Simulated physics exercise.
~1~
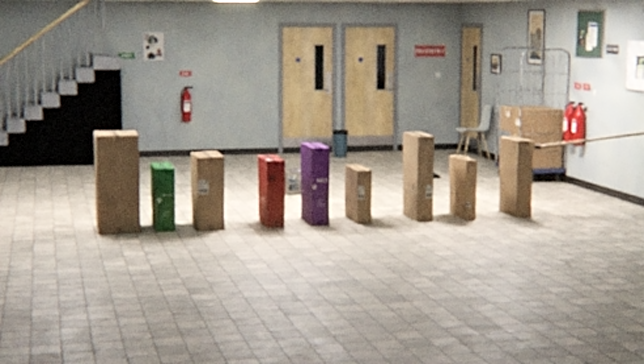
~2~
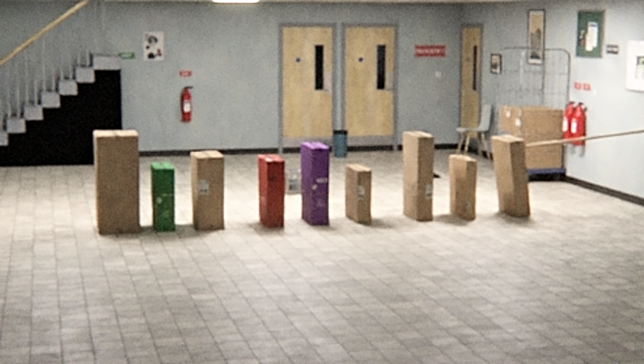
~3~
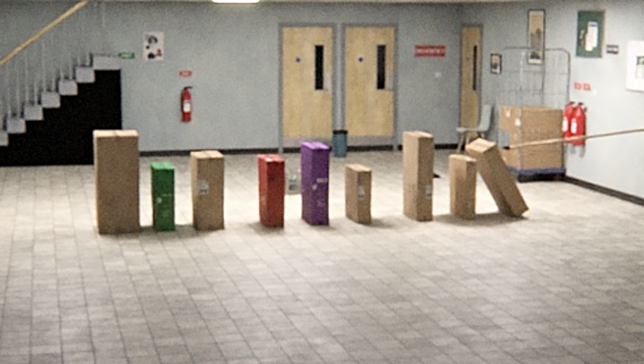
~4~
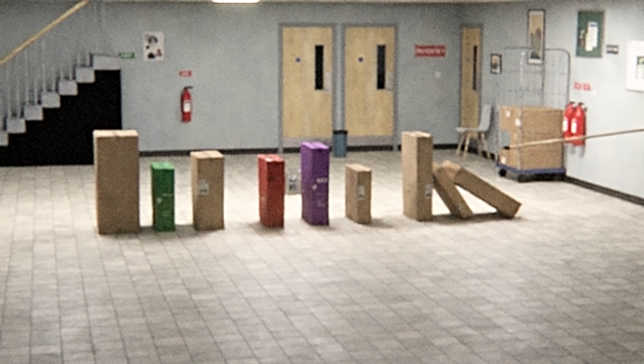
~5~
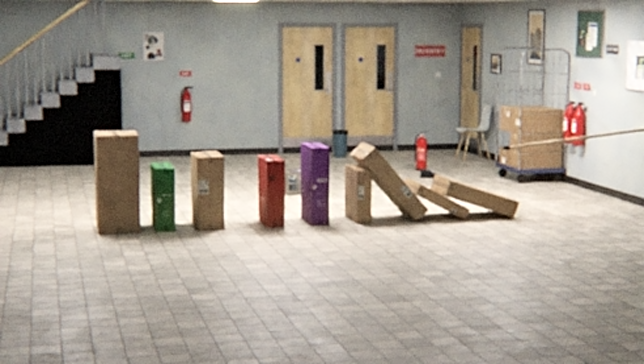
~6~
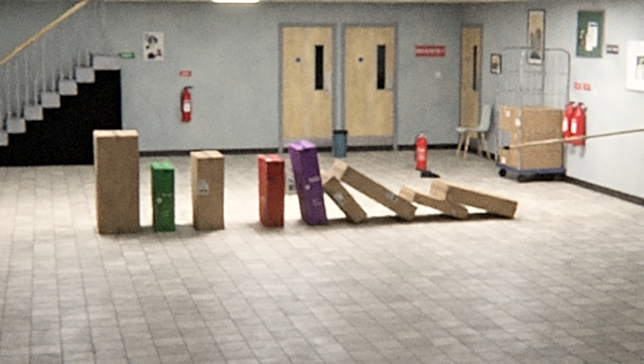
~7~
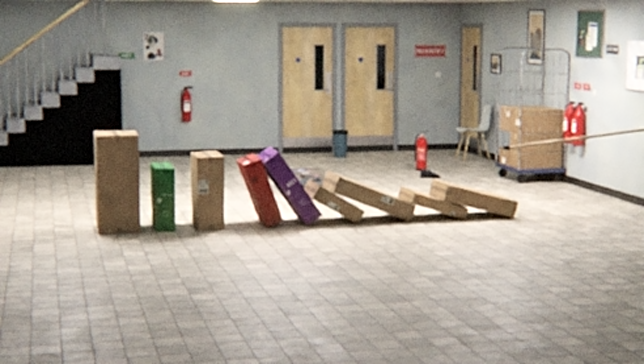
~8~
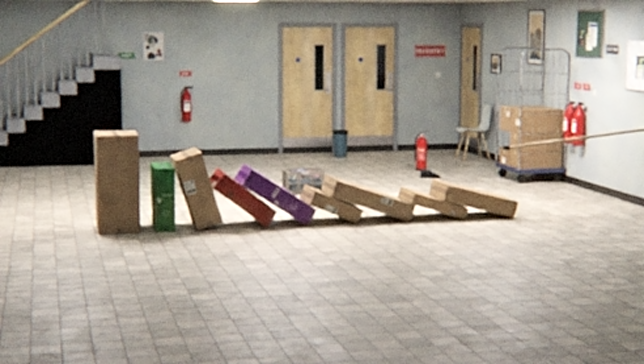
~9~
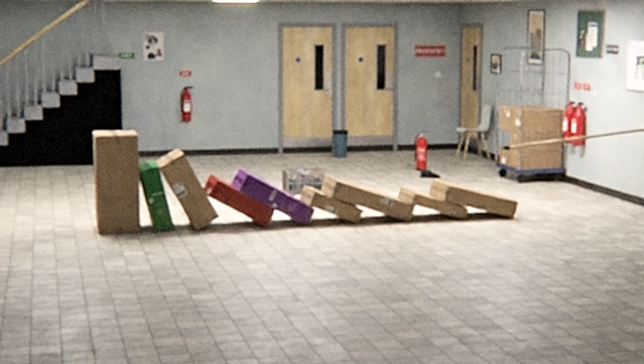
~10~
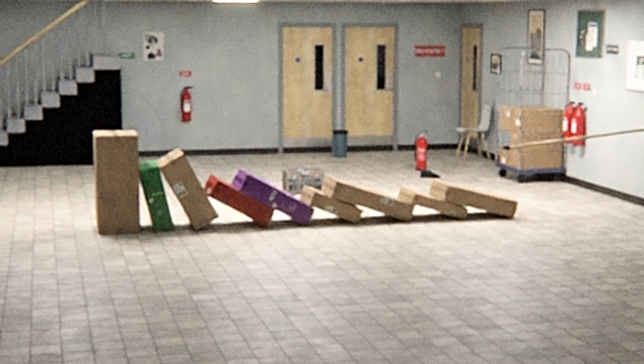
Row of upright cartons toppling leftward after a pole nudges the rightmost, with the green one finally leaning against the still-standing leftmost.
